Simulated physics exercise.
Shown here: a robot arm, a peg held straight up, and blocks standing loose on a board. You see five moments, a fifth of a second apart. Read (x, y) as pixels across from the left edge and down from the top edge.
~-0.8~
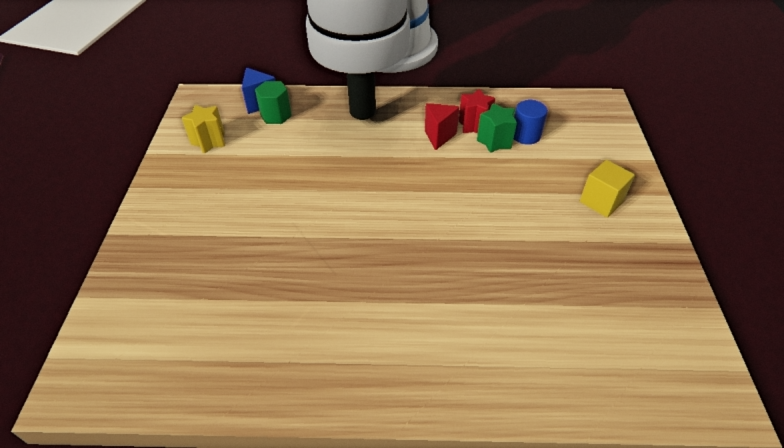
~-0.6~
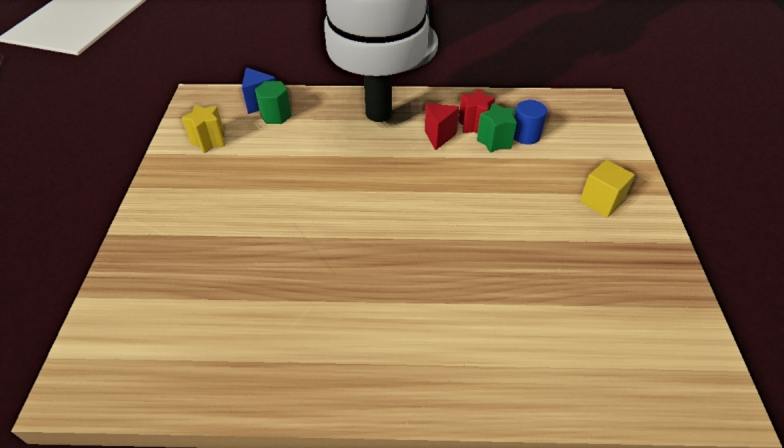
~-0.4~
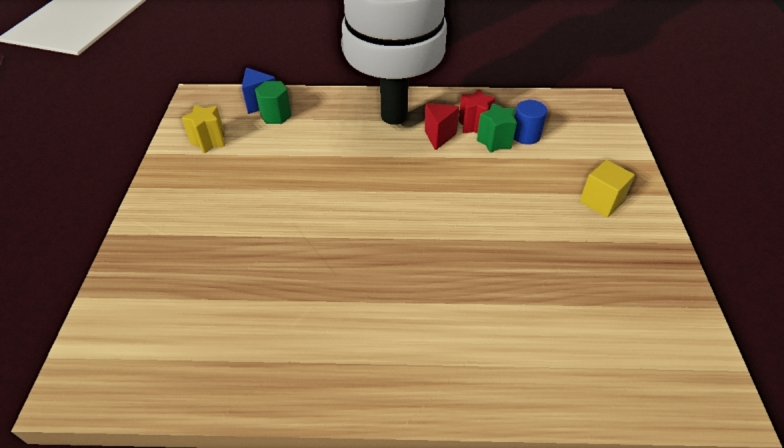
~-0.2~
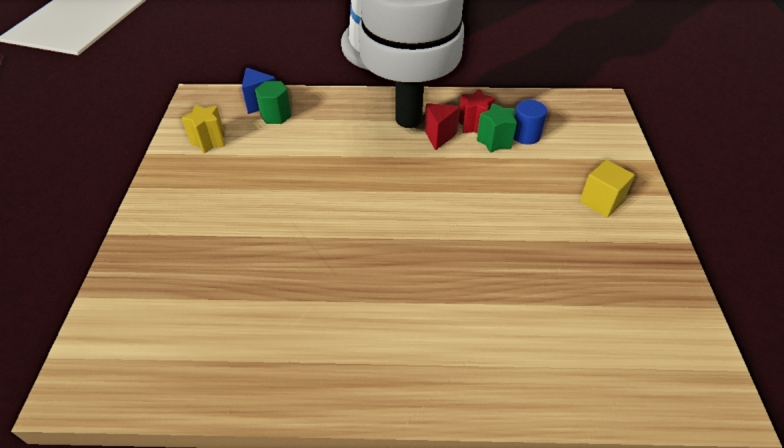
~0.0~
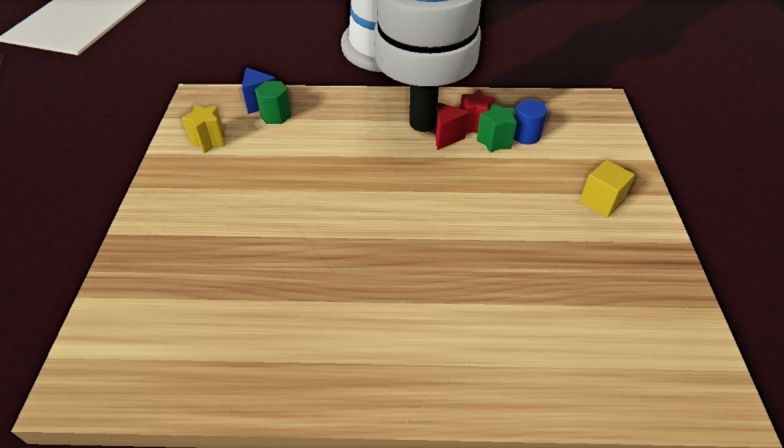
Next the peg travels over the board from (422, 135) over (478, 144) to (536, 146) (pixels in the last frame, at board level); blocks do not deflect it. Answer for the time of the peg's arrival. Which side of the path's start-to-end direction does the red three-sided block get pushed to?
Measured against the direction from start to end, the red three-sided block shifts toward the right-hand side.
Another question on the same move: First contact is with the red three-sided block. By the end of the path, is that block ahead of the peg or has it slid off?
It is no longer ahead.
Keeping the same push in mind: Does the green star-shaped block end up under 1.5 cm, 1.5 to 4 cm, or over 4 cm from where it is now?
My prediction: Over 4 cm.
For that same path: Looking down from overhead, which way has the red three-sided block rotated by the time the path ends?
It ends up turned clockwise.
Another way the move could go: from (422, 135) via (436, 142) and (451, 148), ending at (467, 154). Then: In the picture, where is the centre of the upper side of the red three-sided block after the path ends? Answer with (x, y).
Just about (497, 130).
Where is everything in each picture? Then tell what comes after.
In the first picture, peg's lower end (363, 113); red three-sided block (441, 110); red star-shaped block (478, 99); green star-shaped block (500, 114); blue cylinder (532, 108).
In the second picture, peg (379, 115); blocks still.
In the third picture, peg (394, 118); blocks still.
In the fourth picture, peg (409, 121); blocks still.
In the fifth picture, peg (423, 125); red three-sided block (449, 112); red star-shaped block (478, 99); green star-shaped block (500, 114); blue cylinder (532, 108).
The first path, step by step. One third of the way, peg (460, 131); red three-sided block (485, 123), turned 40° clockwise; green star-shaped block (511, 114), turned 30° anticlockwise; blue cylinder (536, 107).
Two thirds of the way, peg (500, 135); red three-sided block (510, 134), turned 85° clockwise; green star-shaped block (536, 121), turned 55° anticlockwise; blue cylinder (546, 104).
At the end, peg (538, 135); red three-sided block (513, 135), turned 95° clockwise; red star-shaped block still; green star-shaped block (571, 125), turned 20° anticlockwise; blue cylinder (556, 102).
